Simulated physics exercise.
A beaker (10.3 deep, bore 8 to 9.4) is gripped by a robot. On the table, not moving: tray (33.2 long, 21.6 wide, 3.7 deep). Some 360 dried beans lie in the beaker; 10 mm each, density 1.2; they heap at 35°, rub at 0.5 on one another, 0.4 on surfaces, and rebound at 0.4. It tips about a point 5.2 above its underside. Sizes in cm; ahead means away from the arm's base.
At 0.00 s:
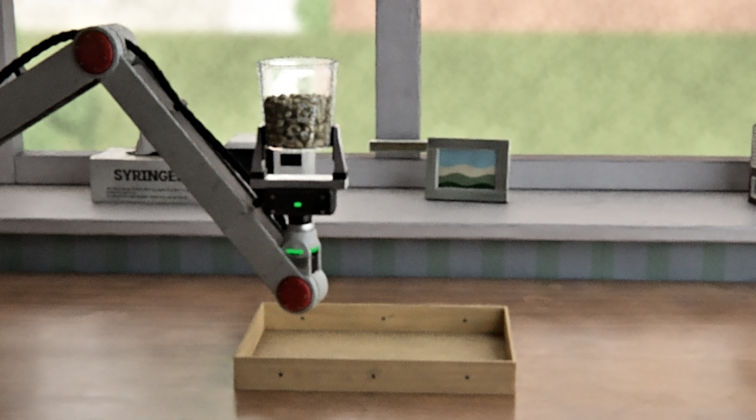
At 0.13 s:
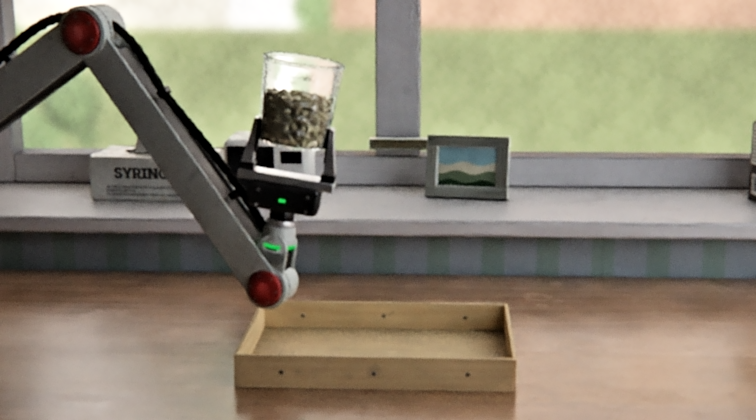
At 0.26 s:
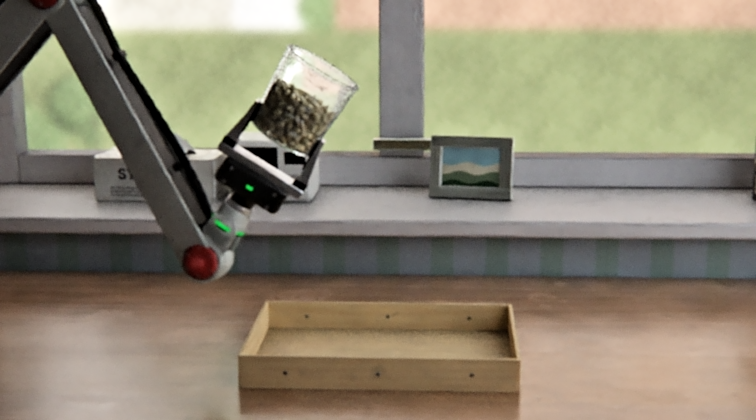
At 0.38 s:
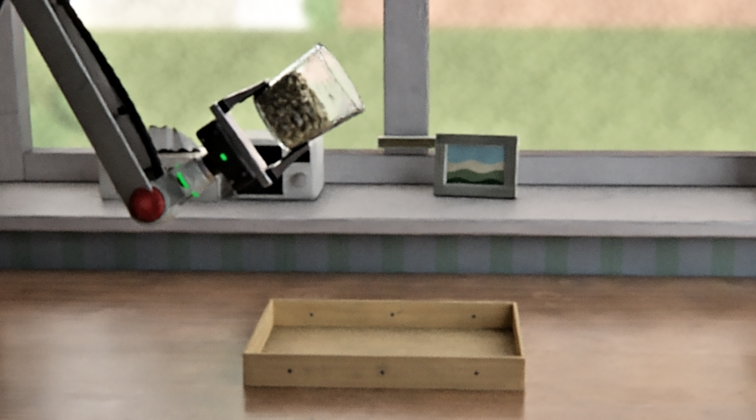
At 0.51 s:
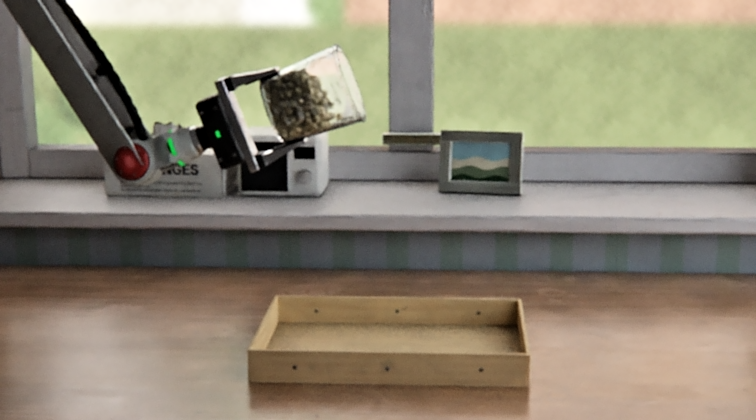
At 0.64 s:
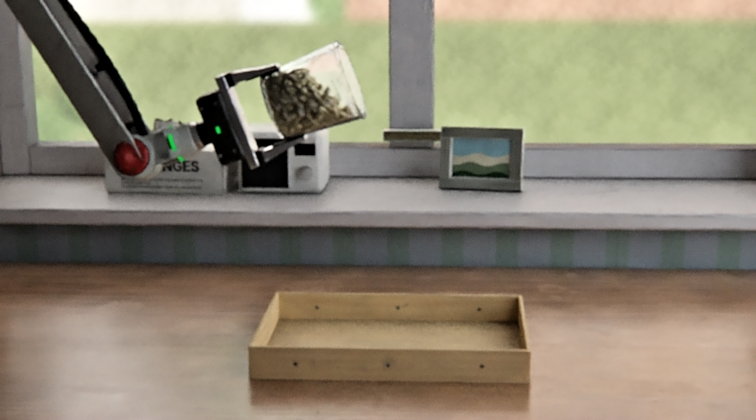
Robotic arm drawing back left while tilting a clear beaker of dried beans rightward, a shallow wooden tray resting on the table.
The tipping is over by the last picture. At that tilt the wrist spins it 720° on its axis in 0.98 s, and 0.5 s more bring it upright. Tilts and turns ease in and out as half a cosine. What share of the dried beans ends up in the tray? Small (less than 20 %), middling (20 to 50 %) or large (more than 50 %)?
In the tray the share is small, less than 20 %.
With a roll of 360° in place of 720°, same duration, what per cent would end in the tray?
In that case some 5 per cent.
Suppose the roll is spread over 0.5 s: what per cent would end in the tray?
Then about 0 per cent.
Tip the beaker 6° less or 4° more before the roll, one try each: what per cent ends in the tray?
About 0 and 10 per cent.
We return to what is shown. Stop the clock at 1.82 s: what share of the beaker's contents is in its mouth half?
About 30 per cent.
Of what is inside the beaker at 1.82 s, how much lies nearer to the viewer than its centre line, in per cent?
Roughly 45 per cent.
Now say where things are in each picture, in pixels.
In the first picture, beaker middle at (298, 105), upright; upper third of the load around (300, 103), from x 270 to 330, top at y 95; 355 in the beaker.
In the second picture, beaker middle at (298, 103), tipped 9°; upper third of the load around (293, 101), from x 265 to 330, top at y 90.
In the third picture, beaker middle at (302, 103), tipped 32°; upper third of the load around (290, 99), from x 260 to 330, top at y 80.
In the fourth picture, beaker middle at (306, 101), tipped 57°; upper third of the load around (292, 92), from x 260 to 330, top at y 70.
In the fifth picture, beaker middle at (311, 98), tipped 70°; upper third of the load around (298, 86), from x 265 to 340, top at y 70.
In the sixth picture, beaker middle at (311, 94), tipped 70°; upper third of the load around (295, 87), from x 265 to 350, top at y 70; 355 in the beaker.
After 1.23 s, tipped 70°, highest piece 38 above the table; 349 in the beaker, 3 in the tray, 3 in flight or on a rim.
After 1.82 s, tipped 45°, highest piece 35 above the table; 346 in the beaker, 9 in the tray.
After 2.32 s, upright, highest piece 37 above the table; 346 in the beaker, 9 in the tray.
After 3.02 s, upright, highest piece 37 above the table; 346 in the beaker, 9 in the tray.
At rest, 346 in the beaker, 9 in the tray. That is 3 % in the tray.
